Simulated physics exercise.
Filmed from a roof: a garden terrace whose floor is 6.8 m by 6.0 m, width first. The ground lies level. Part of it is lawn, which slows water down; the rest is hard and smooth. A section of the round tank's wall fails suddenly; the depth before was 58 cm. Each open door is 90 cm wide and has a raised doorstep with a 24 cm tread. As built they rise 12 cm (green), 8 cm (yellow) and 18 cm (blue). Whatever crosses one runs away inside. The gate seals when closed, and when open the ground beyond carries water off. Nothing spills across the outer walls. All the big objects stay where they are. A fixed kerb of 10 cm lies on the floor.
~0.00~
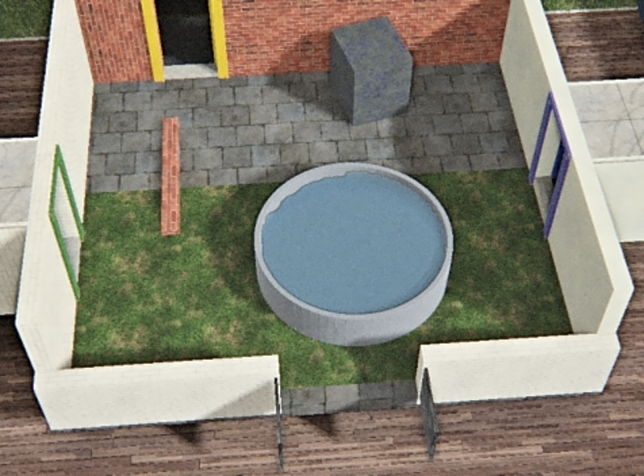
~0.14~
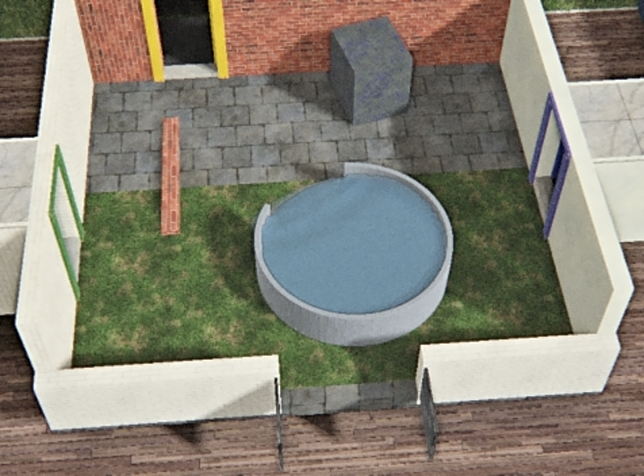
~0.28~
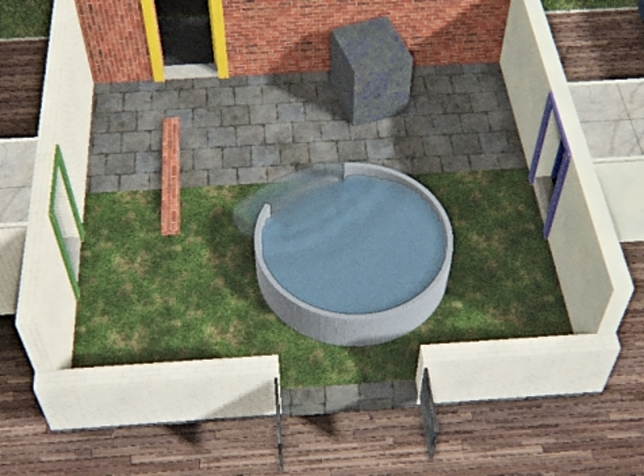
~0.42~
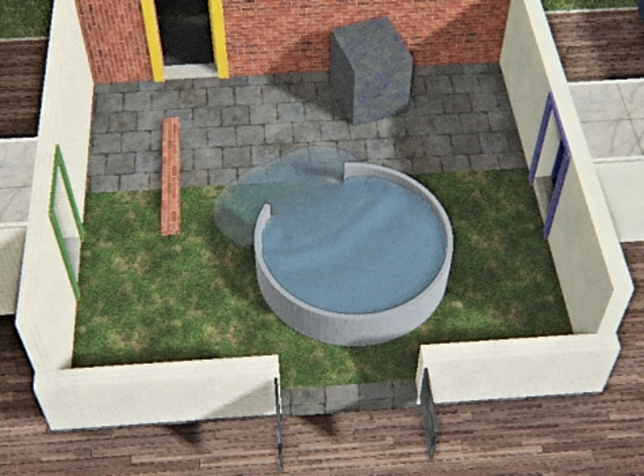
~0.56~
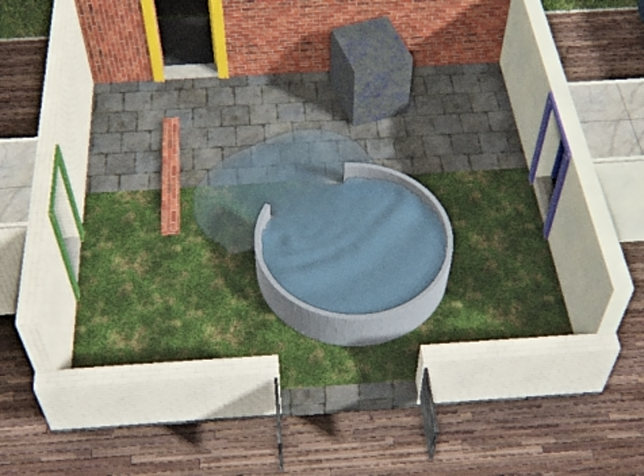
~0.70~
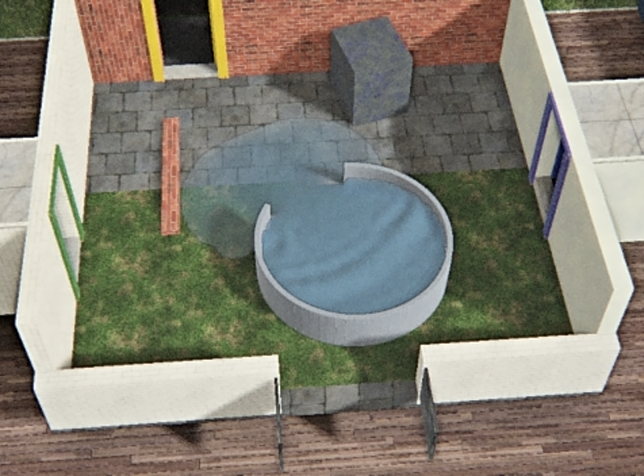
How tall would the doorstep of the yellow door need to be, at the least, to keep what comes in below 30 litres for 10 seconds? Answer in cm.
At least 23 cm or so.
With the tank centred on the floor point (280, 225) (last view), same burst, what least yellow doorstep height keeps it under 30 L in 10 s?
Then roughly 32 cm.
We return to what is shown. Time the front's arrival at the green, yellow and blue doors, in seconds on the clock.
Arrival: Green 4.5 s, yellow 1.4 s, blue 7.0 s.
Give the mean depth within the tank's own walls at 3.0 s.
Some 28 cm.
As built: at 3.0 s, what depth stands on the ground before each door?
In cm: Green 0, yellow 26, blue 0.
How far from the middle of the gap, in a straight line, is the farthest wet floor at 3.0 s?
Roughly 4.4 m.
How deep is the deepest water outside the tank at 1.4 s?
Up to some 30 cm.
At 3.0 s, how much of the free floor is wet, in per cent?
About 45 per cent.
After 1.4 s water covers 25 % of the floor, deepest (30 cm) near (290, 208); 4 cm at the yellow door, 0 litres in over its 8 cm doorstep.
After 3.0 s water covers 45 % of the floor, deepest (34 cm) near (105, 84); 26 cm at the yellow door, 151 litres in over its 8 cm doorstep.
After 10.0 s water covers 90 % of the floor, deepest (12 cm) near (69, 403); 10 cm at the yellow door, 348 litres in over its 8 cm doorstep.
At the yellow door as built, the water arrived by 1.4 s and peaked near 28 cm at 2.6 s.
Run again over the same 10 s with other heights there, 56 litres in over 19.5 cm, 12 litres over 26 cm. The limit of 30 litres is kept from about 23 cm up.
